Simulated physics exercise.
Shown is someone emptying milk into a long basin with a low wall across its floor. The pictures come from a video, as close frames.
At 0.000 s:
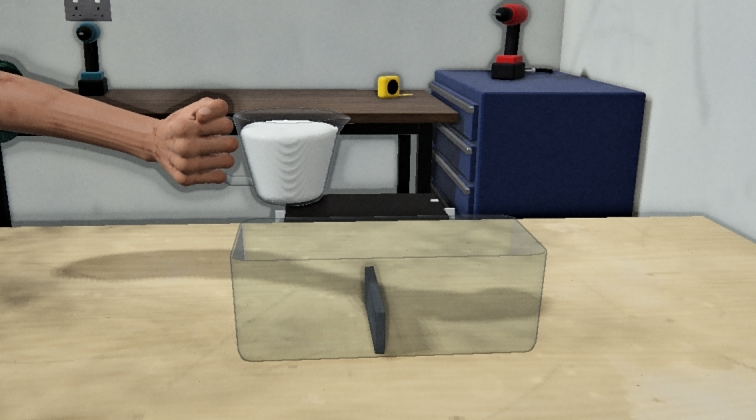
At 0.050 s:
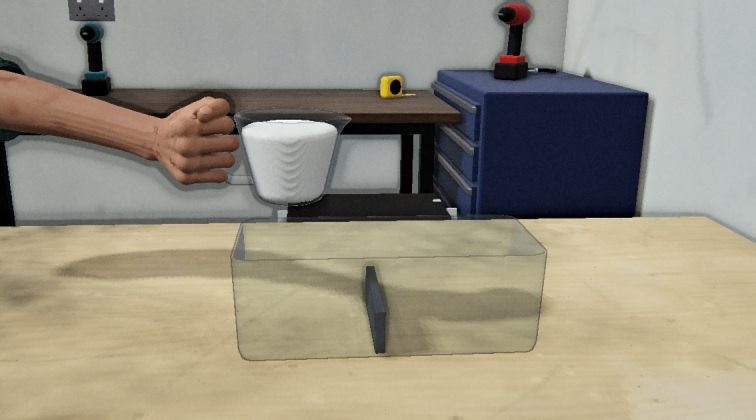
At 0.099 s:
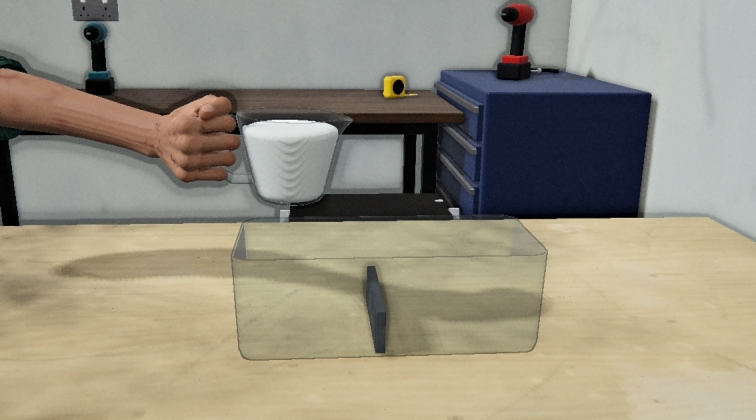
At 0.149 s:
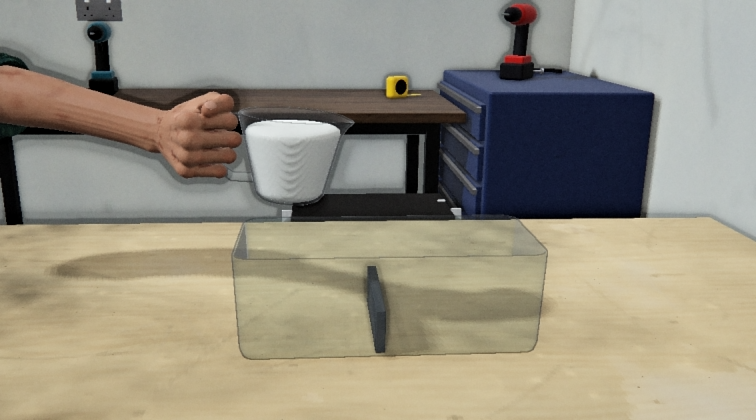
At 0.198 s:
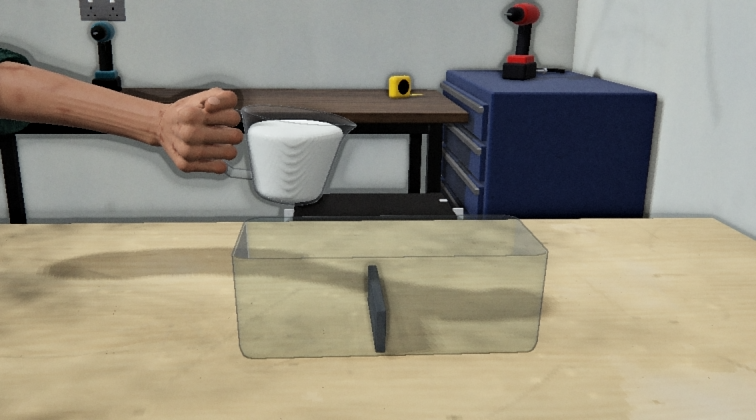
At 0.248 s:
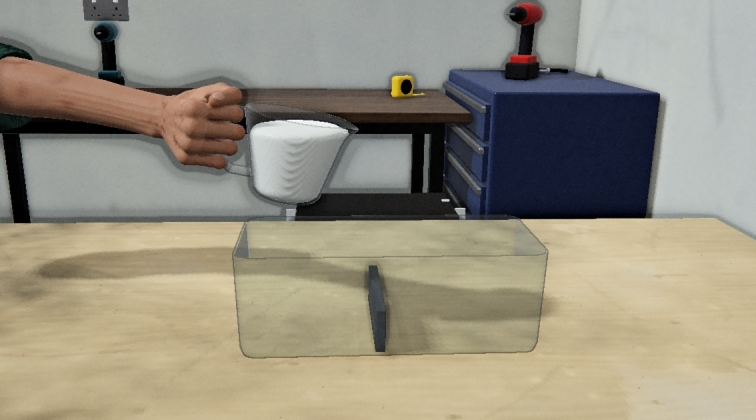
A hand holding a clear jug of white liquid above a long transparent basin with a low divider, slowly tilting it slightly rightward.
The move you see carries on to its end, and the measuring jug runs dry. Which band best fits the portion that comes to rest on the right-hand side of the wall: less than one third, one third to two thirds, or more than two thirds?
The share that settles right of the wall is larger than two thirds, as I see it.
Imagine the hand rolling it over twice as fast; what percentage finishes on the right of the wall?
I'd estimate some 50 percent.
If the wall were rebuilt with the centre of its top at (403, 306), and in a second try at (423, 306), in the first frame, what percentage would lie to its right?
You'd get roughly 40 per cent the first time and roughly 10 per cent the second.
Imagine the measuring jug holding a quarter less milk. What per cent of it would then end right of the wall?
About 70 in a hundred.
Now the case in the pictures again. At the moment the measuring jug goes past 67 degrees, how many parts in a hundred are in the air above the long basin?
That comes to near 20 percent.
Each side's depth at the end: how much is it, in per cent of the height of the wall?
I'd say close to 10 per cent on the left side and 30 on the right.
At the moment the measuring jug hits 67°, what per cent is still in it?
60 %.
A moment on, the measuring jug is tipped part way and 61 per cent is still to pour, 0 is left of the wall and 18 right of it.
Next, the measuring jug is tipped right over and 6 per cent is still to pour, 14 is left of the wall and 76 right of it.
Then the measuring jug is tipped right over and 0 per cent is still to pour, 23 is left of the wall and 77 right of it.
Later the measuring jug is tipped right over and 0 per cent is still to pour, 23 is left of the wall and 77 right of it.
At rest 23 per cent lies left of the wall, 77 right of it and 1 outside.
